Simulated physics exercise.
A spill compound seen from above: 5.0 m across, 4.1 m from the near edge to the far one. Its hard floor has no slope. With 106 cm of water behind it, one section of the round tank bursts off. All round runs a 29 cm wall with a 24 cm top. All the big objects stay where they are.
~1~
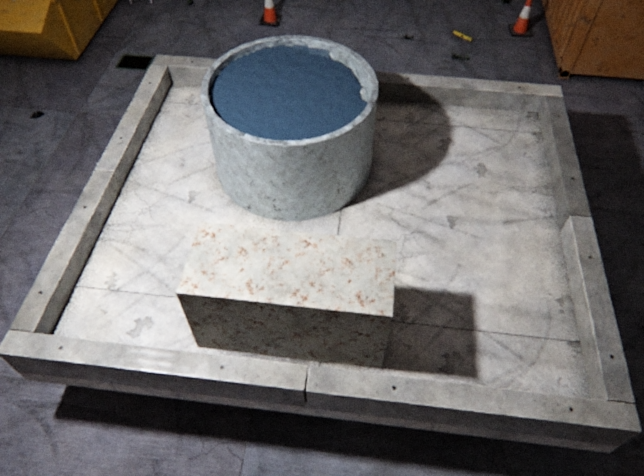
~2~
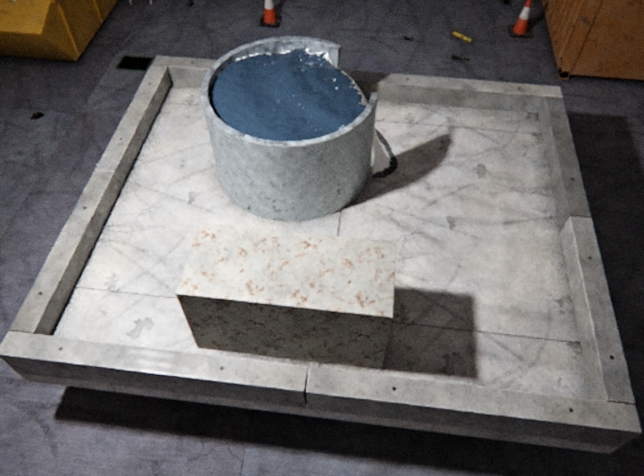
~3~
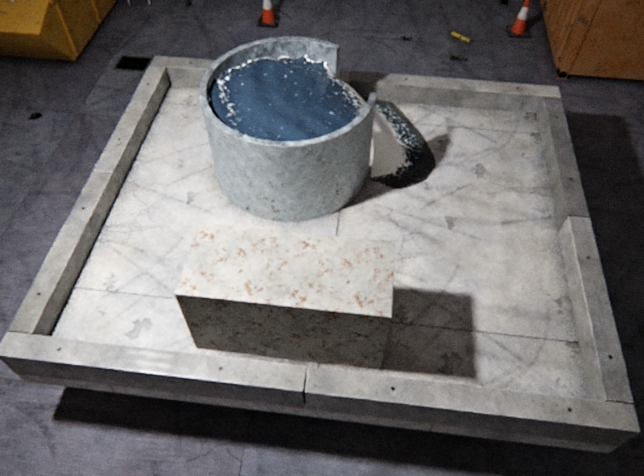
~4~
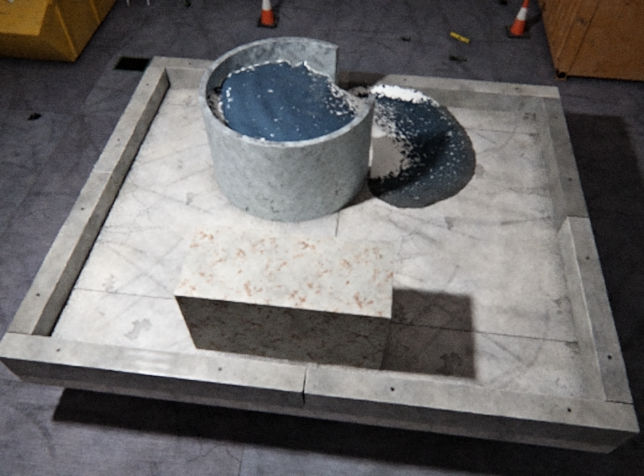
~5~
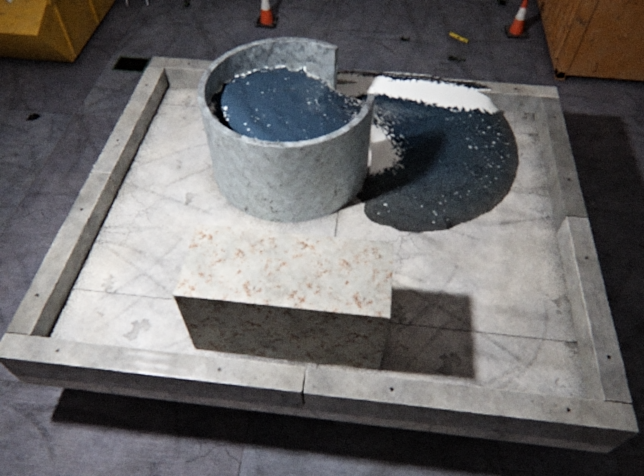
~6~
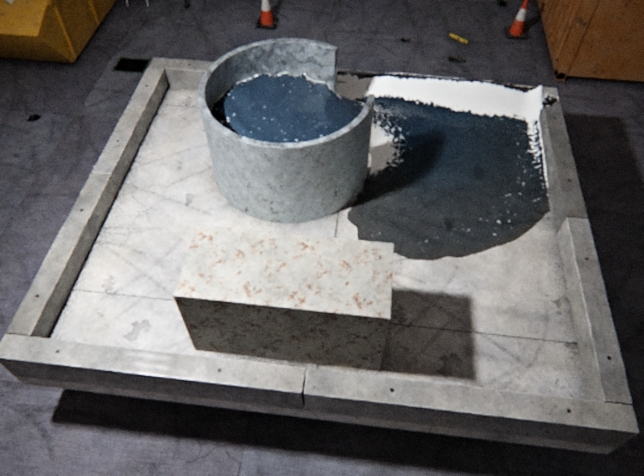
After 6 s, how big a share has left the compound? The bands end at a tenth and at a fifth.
It loses more than a fifth of the water.
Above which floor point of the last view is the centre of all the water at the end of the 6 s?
At about (364, 225).
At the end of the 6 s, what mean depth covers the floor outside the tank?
Roughly 10 cm.
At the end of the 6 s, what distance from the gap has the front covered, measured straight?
About 4.2 m.
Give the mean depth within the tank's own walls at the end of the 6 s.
About 12 cm.
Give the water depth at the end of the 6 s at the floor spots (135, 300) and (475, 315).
Roughly 9 and 18 cm, in turn.
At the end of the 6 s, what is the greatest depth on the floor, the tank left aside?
Roughly 24 cm.
A moment later water covers 35 % of the floor and is deepest (46 cm) near (370, 153); 3 % is over the wall.
Soon after water covers 40 % of the floor and is deepest (46 cm) near (530, 167); 7 % is over the wall.
Next water covers 50 % of the floor and is deepest (41 cm) near (522, 120); 20 % is over the wall.
Later on water covers 70 % of the floor and is deepest (28 cm) near (447, 395); 22 % is over the wall.
At the end water covers 75 % of the floor and is deepest (24 cm) near (388, 370); 22 % is over the wall.
